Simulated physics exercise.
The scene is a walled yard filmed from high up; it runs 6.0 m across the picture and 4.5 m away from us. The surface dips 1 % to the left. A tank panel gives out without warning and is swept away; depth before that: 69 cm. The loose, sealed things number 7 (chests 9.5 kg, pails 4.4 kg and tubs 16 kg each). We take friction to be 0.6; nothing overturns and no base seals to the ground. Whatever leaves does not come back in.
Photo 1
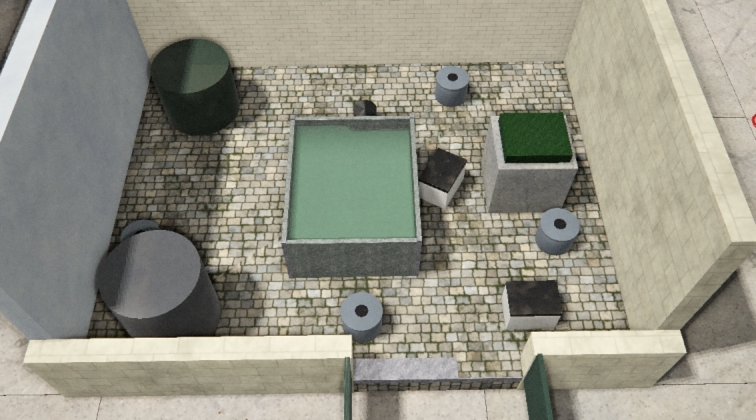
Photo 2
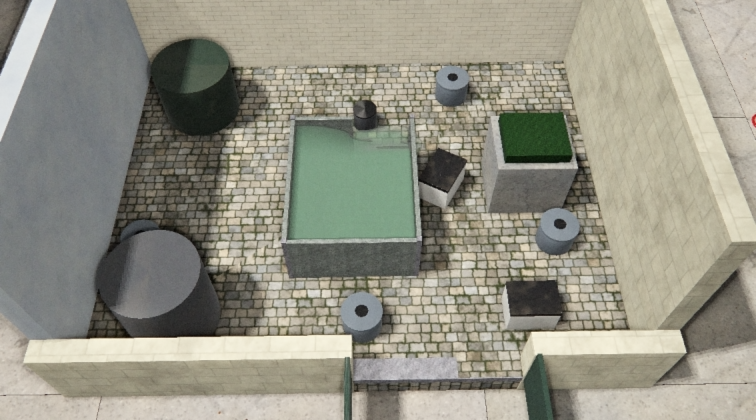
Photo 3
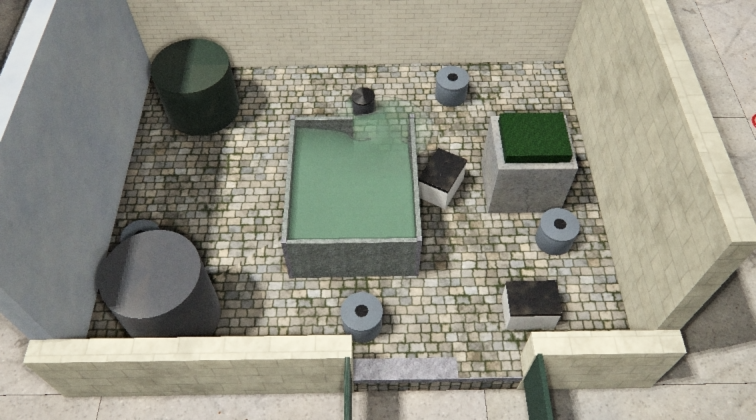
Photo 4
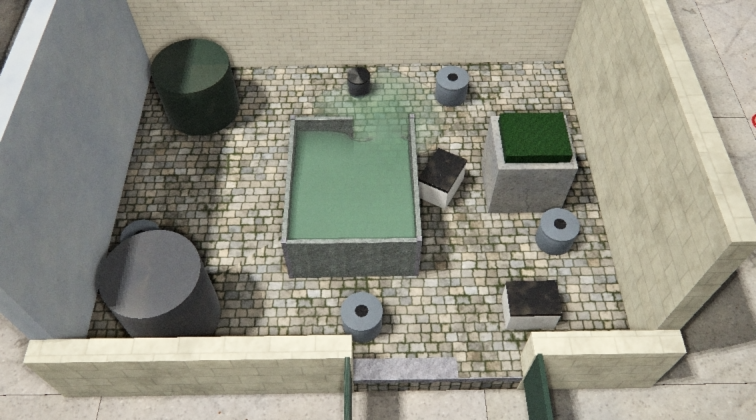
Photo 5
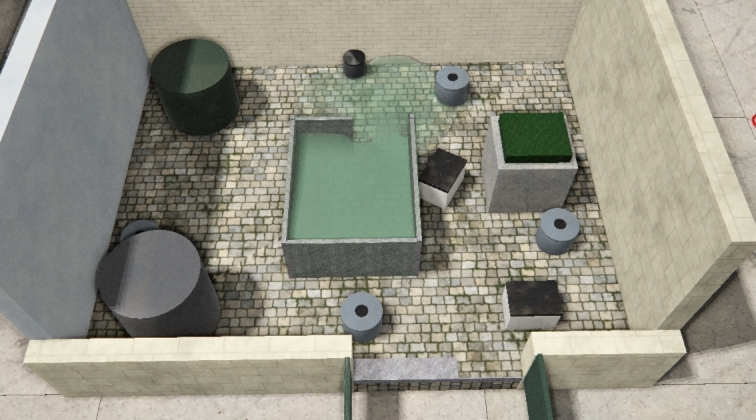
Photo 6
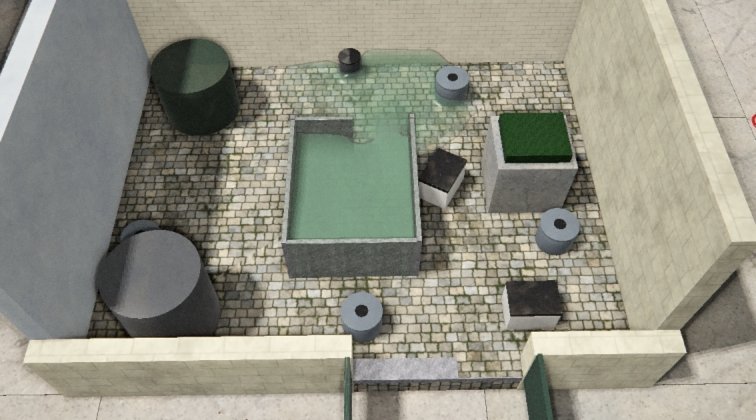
Greenish water poured out through a gap in the back wall of the big grey tank and spread across the cobbles, while a small dark pail behind it slid back toward the yard's far wall.
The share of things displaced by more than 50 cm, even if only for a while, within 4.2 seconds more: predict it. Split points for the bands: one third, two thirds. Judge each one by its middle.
Short of a third.
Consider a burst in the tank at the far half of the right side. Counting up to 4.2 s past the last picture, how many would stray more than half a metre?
Result: 4 of them.
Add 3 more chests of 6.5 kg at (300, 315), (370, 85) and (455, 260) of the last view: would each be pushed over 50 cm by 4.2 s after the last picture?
Below, above, below.
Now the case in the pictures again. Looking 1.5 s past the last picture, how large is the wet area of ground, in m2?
I'd estimate close to 10.0 m2.
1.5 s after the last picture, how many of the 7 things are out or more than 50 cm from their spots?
My count gives 2.
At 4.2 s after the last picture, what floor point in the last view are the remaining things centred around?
Centre of the remaining things: Roughly (409, 253).
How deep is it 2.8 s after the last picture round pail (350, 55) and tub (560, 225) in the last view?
Close to 3 and 3 centimetres.
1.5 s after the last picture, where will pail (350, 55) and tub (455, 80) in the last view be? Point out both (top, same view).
Somewhere about (259, 114) and (563, 74).
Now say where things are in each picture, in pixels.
In the first picture, a pail at (365, 109), on the bottom; a tub at (453, 78) rests on the ground; water covers 2.4 m2; 0 of 7 have shifted.
In the second picture, a pail at (365, 109) rests on the ground; a tub at (453, 78), on the bottom; 2.9 m2 under water; 0 of 7 have shifted.
In the third picture, a pail at (363, 96) rests on the ground, 24 cm from its start; a tub at (453, 78), on the bottom; water covers 3.5 m2; 1 of 7 have shifted.
In the fourth picture, a pail at (359, 75) rests on the ground, 63 cm from its start; a tub at (453, 78) rests on the ground; water covers 4.4 m2; 1 of 7 have shifted.
In the fifth picture, a pail at (354, 57) rests on the ground, 100 cm from its start; a tub at (453, 78), on the bottom; 5.2 m2 under water; 1 of 7 have shifted.
In the sixth picture, a pail at (350, 56), afloat, 101 cm from its start; a tub at (453, 78) rests on the ground; 5.8 m2 under water; 1 of 7 have shifted.
Then, 0.4 s after the last picture 1 of 7 are over 50 cm from their spots; 1 afloat.
Then, 1.5 s after the last picture 2 of 7 are over 50 cm from their spots; 1 afloat.
Then, 2.8 s after the last picture 2 of 7 are over 50 cm from their spots; 0 afloat.
Then, 4.2 s after the last picture 2 of 7 are over 50 cm from their spots, and 2 have been at some point; 0 afloat.
